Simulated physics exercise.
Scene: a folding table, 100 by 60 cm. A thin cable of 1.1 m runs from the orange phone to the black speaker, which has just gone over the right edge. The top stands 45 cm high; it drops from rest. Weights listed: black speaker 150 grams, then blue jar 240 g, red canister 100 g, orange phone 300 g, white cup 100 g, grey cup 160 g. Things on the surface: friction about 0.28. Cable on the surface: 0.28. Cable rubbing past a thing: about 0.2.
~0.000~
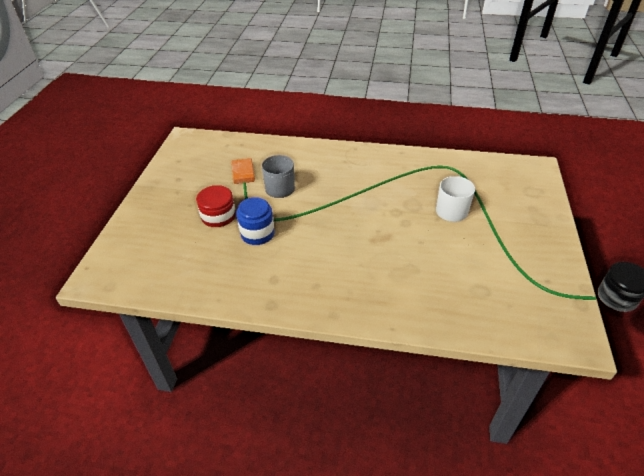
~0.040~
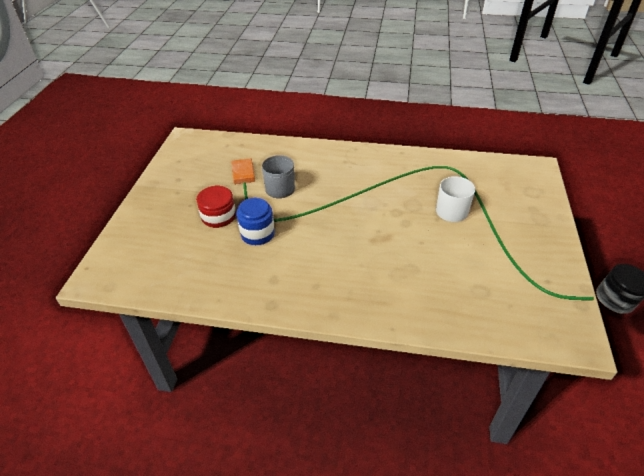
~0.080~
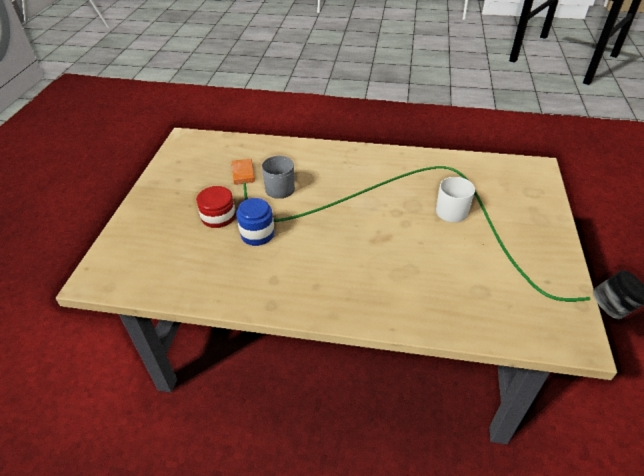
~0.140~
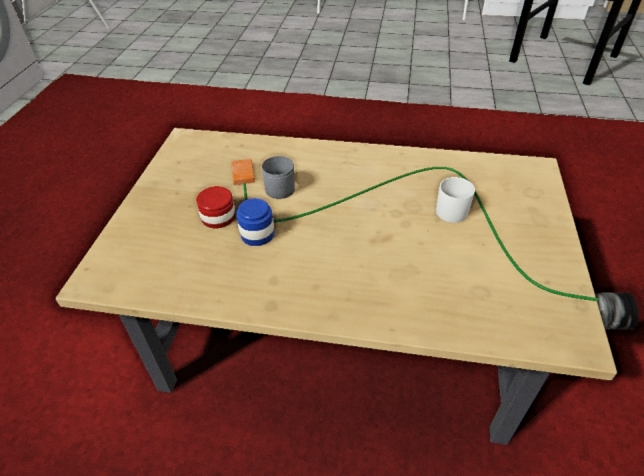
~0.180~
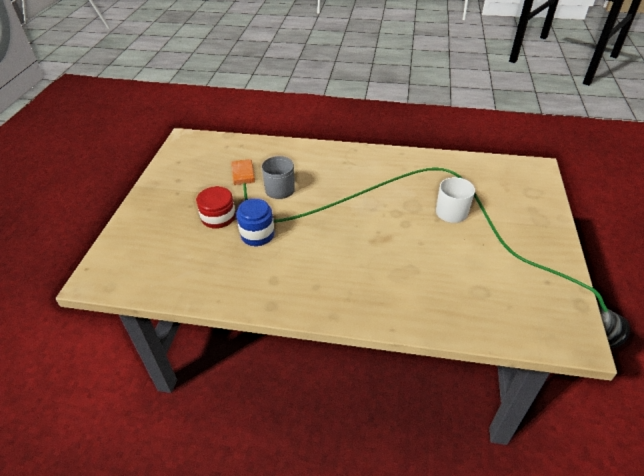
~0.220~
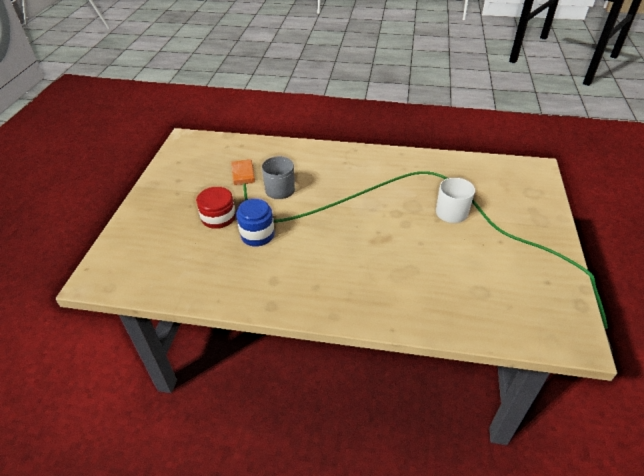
Black cylindrical object dropping past the right edge of a wooden table, drawing a green cable taut around a white cup.
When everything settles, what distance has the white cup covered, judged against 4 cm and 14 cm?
It has covered between 4 and 14 cm.
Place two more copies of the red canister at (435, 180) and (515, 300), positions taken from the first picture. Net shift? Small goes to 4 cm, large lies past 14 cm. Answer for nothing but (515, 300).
There it moves only a bit.
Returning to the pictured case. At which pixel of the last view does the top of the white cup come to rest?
Around (464, 214).
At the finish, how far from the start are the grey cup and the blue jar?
For the grey cup it's 4 cm, while the blue jar comes to 0 cm.
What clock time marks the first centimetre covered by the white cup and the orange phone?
The white cup at 0.36 seconds and the orange phone at 0.40 seconds.
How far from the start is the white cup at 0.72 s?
White cup: 8 cm.
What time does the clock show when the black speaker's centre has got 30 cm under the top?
It happens at 0.32 seconds on the clock.
By 0.5 s, the cable's tail end at (260, 185); white cup 6 cm off its start, black speaker over the edge, grey cup 3 cm off its start.
By 0.7 s, the cable's tail end at (260, 185); white cup 8 cm off its start, grey cup 3 cm off its start, black speaker over the edge.
By 1.0 s, the cable's tail end at (260, 185); white cup 8 cm off its start at (464, 214), grey cup 3 cm off its start at (284, 158), black speaker over the edge.
By 1.2 s, the cable's tail end at (260, 185); white cup 8 cm off its start, grey cup 3 cm off its start, black speaker over the edge.
By 2.4 s, the cable's tail end at (260, 185); white cup 8 cm off its start at (464, 214), grey cup 3 cm off its start at (284, 158), black speaker over the edge, orange phone 2 cm off its start at (250, 172).
